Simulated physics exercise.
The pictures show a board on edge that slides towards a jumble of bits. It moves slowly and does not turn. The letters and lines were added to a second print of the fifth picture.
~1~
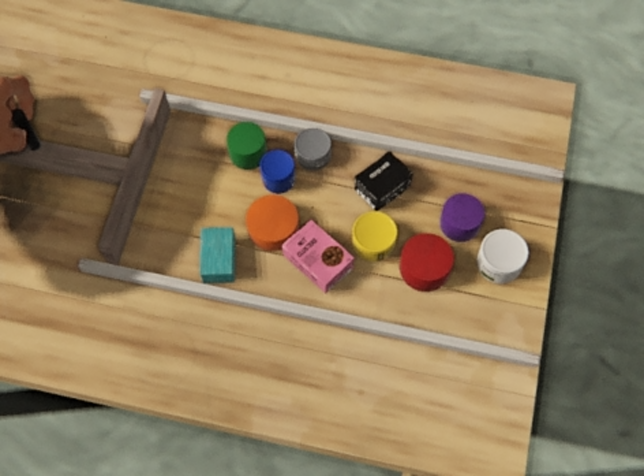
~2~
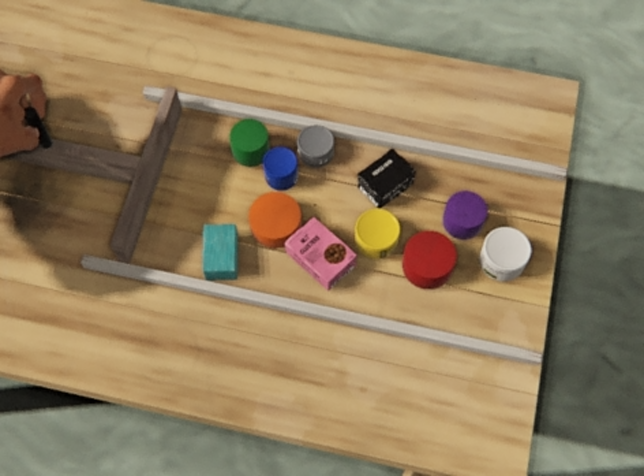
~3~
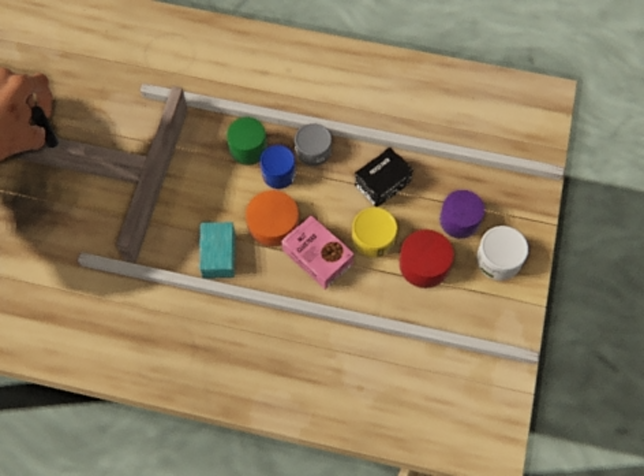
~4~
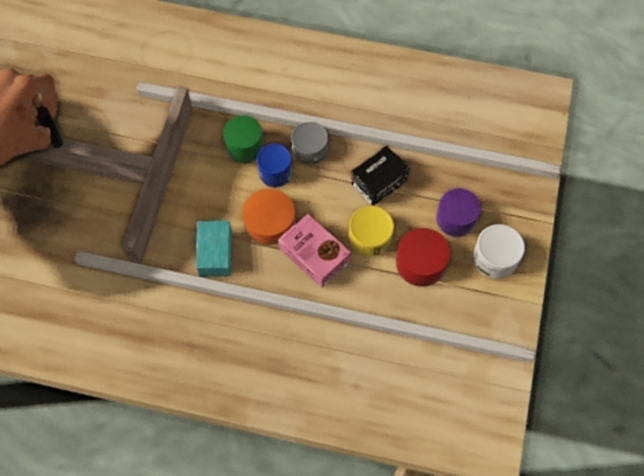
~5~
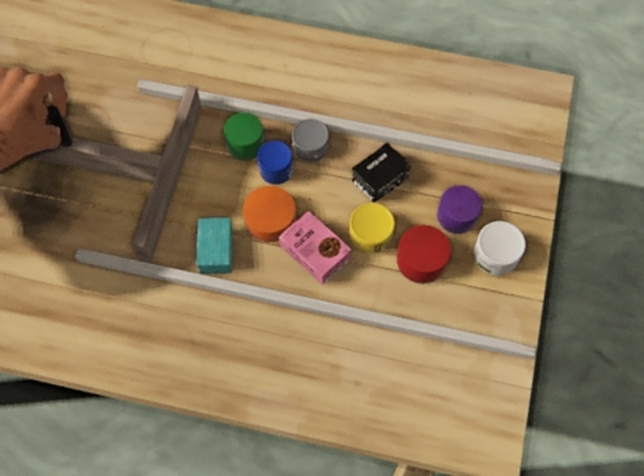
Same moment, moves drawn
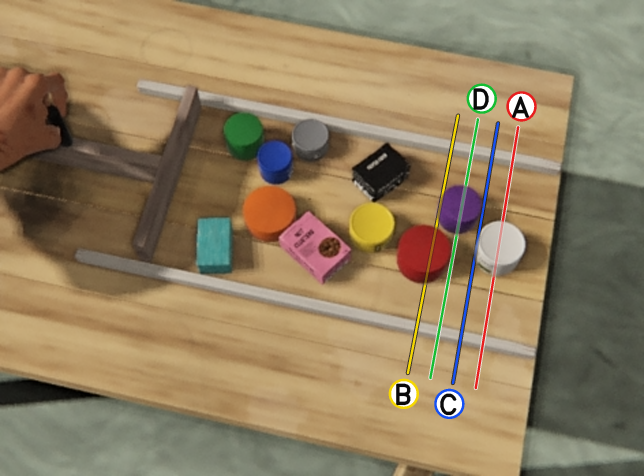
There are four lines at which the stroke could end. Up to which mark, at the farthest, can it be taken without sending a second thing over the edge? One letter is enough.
B is the last line within the limit.
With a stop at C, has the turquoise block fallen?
No.
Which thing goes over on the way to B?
It is the white jar.
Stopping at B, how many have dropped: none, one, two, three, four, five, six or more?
By then, one.
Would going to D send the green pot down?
By then, no.
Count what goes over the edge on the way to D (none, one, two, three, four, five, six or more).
By then, three.
On the copy, A at (498, 249); B at (434, 236); C at (477, 245); D at (456, 241).
On B. First, board (262, 182); grey tub (339, 143); turquoise block (268, 260).
Then, board (359, 202); white jar (502, 255); purple pot (483, 218).
Finally, board (434, 217); white jar over the edge; purple pot (548, 235); one fallen.
By contrast, A drops seven; C drops five; D drops three.
